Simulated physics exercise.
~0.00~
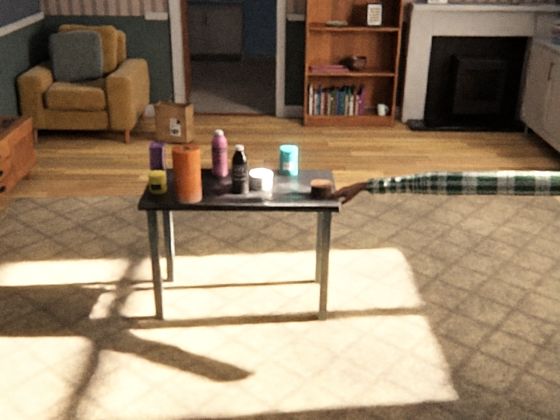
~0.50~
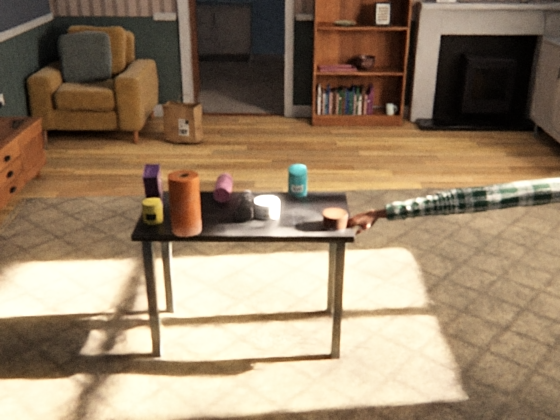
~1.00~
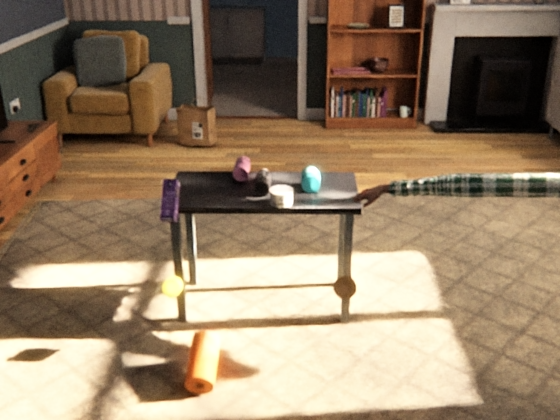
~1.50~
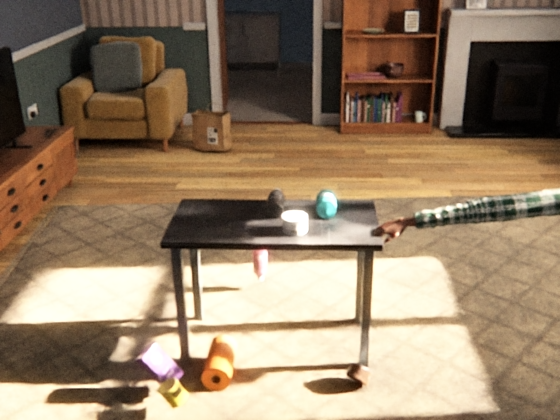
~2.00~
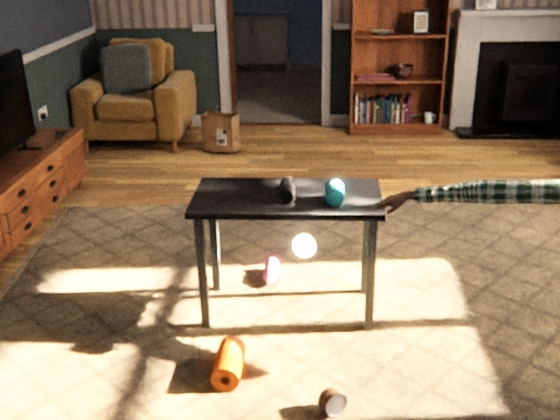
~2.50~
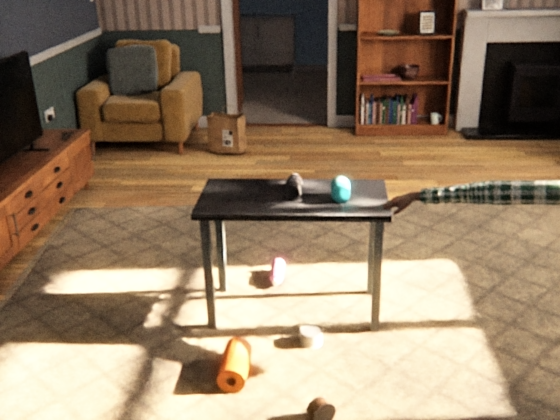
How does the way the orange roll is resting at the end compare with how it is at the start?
At the start the orange roll stands upright on the table, but by the end it is lying on its side on the rug.
